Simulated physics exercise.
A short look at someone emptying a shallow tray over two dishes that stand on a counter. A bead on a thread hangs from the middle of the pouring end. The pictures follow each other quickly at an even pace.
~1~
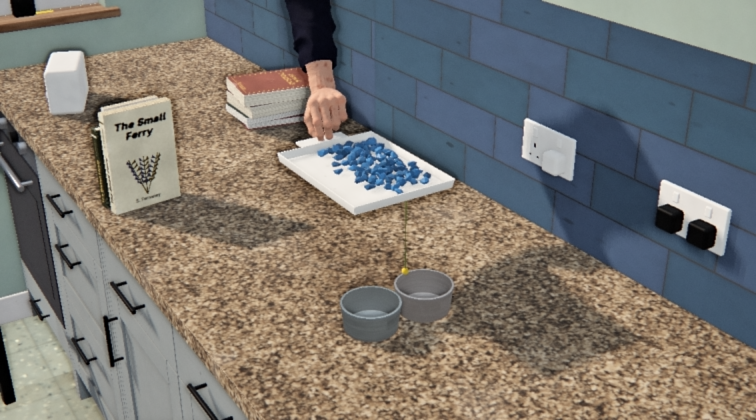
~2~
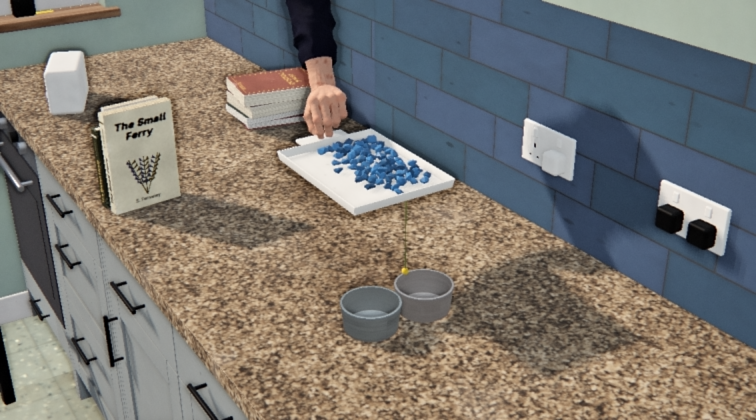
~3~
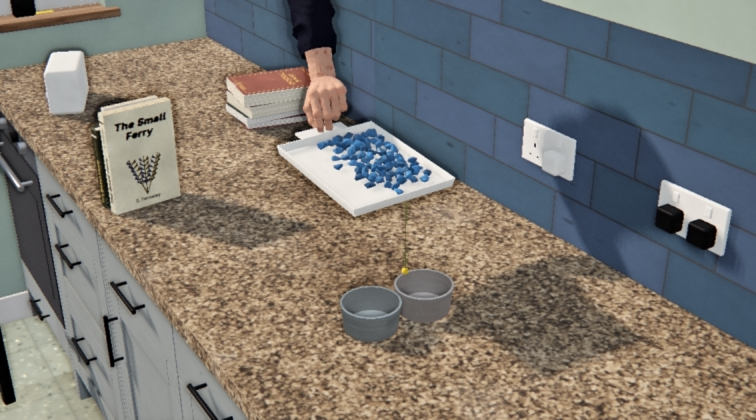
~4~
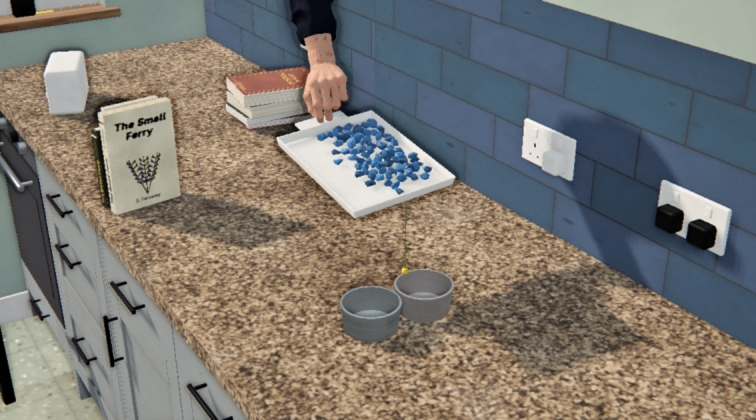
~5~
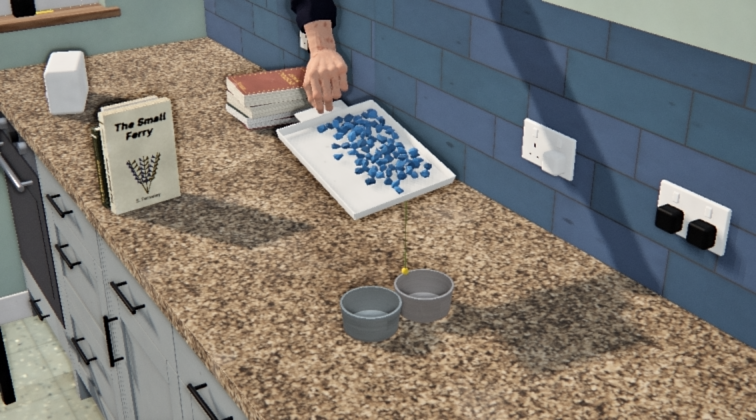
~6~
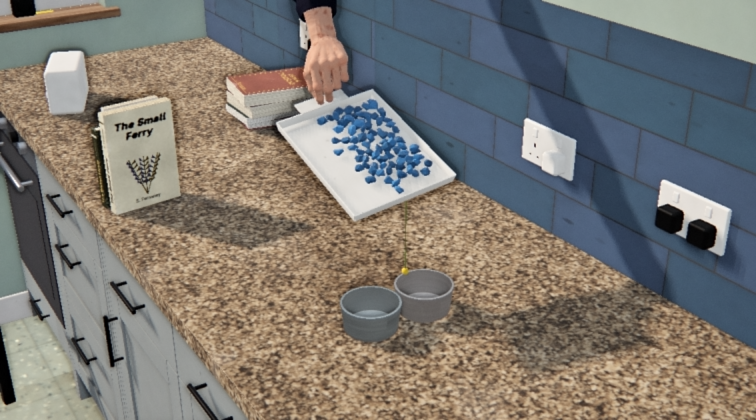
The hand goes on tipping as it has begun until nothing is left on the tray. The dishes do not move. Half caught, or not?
Together they catch the larger part.
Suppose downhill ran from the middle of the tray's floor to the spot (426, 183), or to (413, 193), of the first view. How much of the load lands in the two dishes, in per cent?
The first gives 10 %, the second 30 %.
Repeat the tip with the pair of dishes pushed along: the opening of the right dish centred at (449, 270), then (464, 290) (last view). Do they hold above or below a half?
The first try: Not half. The second: Not half.
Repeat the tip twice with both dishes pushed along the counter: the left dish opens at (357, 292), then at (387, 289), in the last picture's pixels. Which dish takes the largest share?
The first try: Left. The second: Left.
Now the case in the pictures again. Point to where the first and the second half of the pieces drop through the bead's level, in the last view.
Around (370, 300) and then (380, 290).
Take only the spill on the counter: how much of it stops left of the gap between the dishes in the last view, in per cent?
It comes to 50 per cent or so.
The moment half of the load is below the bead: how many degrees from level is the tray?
Around 85° of tilt.
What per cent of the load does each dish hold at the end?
The left dish has 60 per cent, the right dish has 10.
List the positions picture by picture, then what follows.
Corners of the pouring end (355, 206) and (452, 179), level; middle of the load (383, 163), aquarium stones; left dish (387, 326); right dish (441, 306); bead on its thread (405, 271), in the first frame.
Corners of the pouring end (355, 206) and (452, 179), level; middle of the load (383, 162), in the second frame.
Corners of the pouring end (355, 208) and (452, 178), tipped barely, lowest at the left corner; middle of the load (383, 158), in the third frame.
Corners of the pouring end (355, 210) and (453, 177), tipped a little, lowest at the left corner; middle of the load (383, 152), in the fourth frame.
Corners of the pouring end (355, 212) and (453, 175), tipped a little, lowest at the left corner; middle of the load (384, 147), in the fifth frame.
Corners of the pouring end (355, 214) and (453, 174), tipped clearly, lowest at the left corner; middle of the load (384, 142); left dish (387, 326); right dish (441, 306), in the sixth frame.
Just after the last frame, tray tipped steeply; almost all on the tray; about a tenth in the air.
A moment on, tray tipped right over; roughly a quarter on the tray; roughly a third in the left dish; just a few in the right dish; roughly a third outside both; about a tenth in the air.
Further on, tray tipped past a quarter turn; roughly half in the left dish; about a tenth in the right dish; roughly a third outside both.
When it is over, tray tipped past a quarter turn; roughly half in the left dish; about a tenth in the right dish; roughly a third outside both.
